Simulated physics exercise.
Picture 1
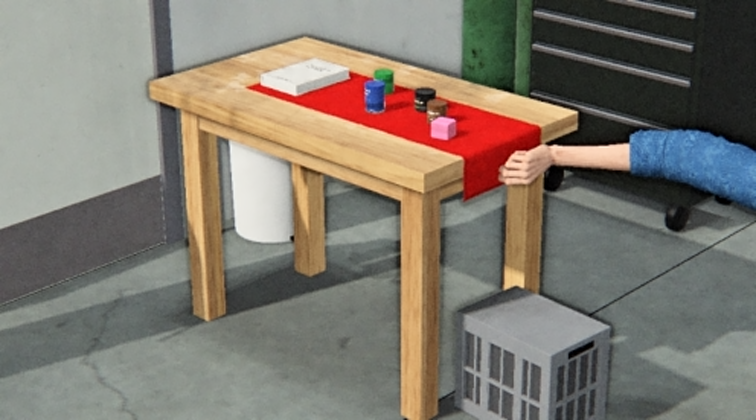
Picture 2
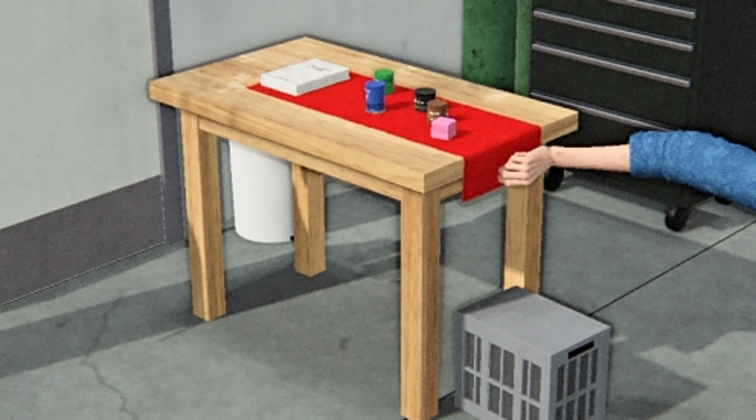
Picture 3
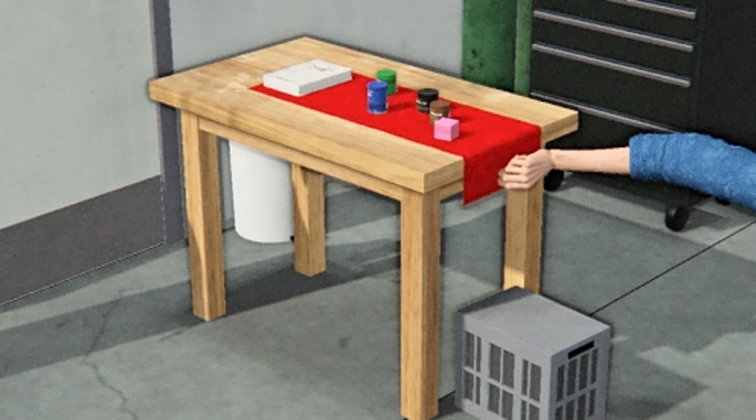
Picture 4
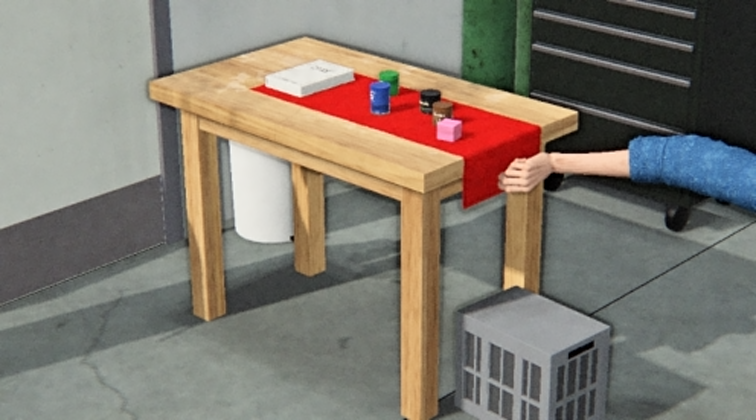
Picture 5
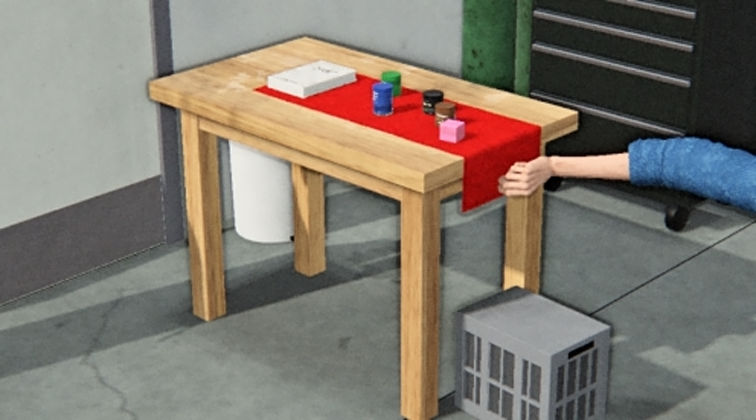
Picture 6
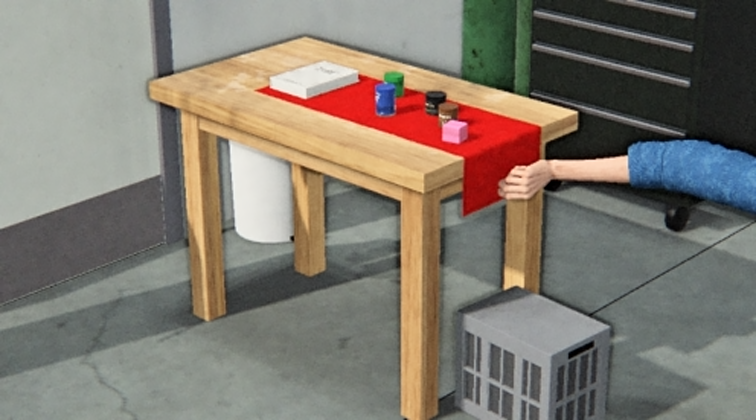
A hand at the end of a blue-sleeved arm draws the overhanging end of a red cloth slightly downward, in a grey room viewed from above at an angle. On the wooden table, the cloth carries a white box, blue and green containers, black and brown pots, and a pink cube, with a grey crate below right. The cloth and objects creep slowly right together, while the camera stays still.
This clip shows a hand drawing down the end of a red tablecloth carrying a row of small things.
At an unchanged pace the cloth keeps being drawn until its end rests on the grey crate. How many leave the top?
Three items fall.
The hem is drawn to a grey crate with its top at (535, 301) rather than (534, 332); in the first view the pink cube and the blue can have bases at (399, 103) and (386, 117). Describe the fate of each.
The pink cube ends up on top while the blue can ends up on top.
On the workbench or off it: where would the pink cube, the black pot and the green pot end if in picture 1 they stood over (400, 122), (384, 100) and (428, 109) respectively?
Outcome: Pink cube falls away, black pot stays, green pot falls away.
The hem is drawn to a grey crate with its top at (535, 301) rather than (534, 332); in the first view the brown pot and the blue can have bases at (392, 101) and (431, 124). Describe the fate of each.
Result: Brown pot still there, blue can gone.
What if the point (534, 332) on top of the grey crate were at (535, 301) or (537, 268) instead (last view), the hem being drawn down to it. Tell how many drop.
Result: 2; 1.
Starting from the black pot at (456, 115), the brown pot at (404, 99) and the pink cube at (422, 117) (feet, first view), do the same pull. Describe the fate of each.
The black pot will end up down, the brown pot will stay where it is, and the pink cube will end up down.
A little later, hem near (502, 255); pink cube gone.
Next, hem near (503, 295); pink cube and brown pot gone.
When it is over, hem on the crate; pink cube, brown pot and black pot gone. The workbench loses three.
